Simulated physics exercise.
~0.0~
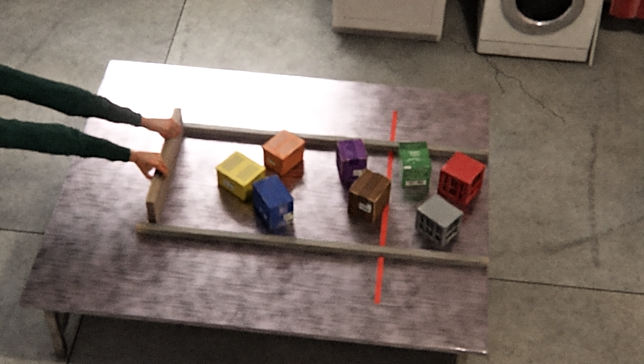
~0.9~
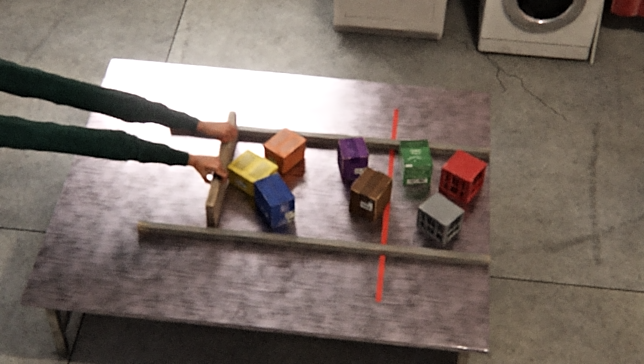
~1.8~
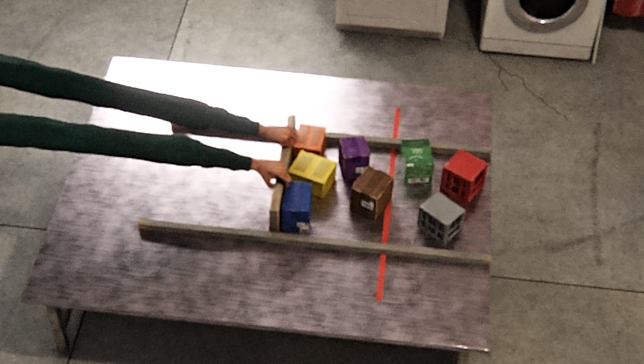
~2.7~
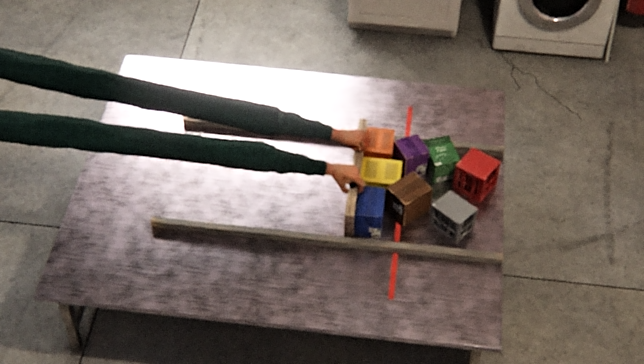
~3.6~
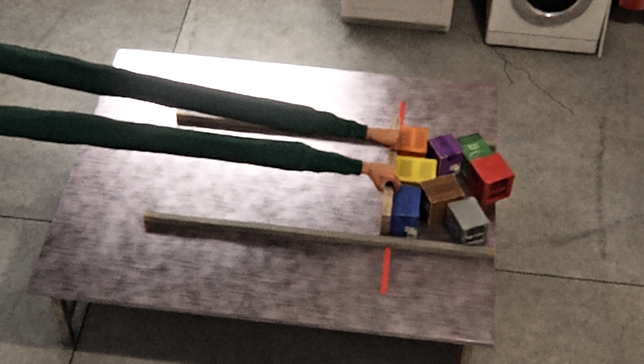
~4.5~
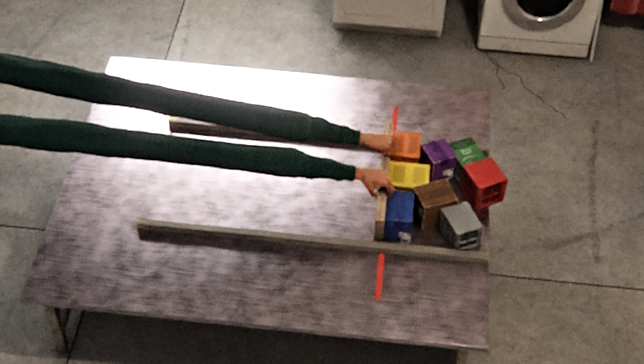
We see two hands push a plank rightward between battens on a low platform, gathering yellow, blue and orange tubs or boxes, then purple and other parcels into a cluster, until the plank stops near the red tape with every item still on the platform.
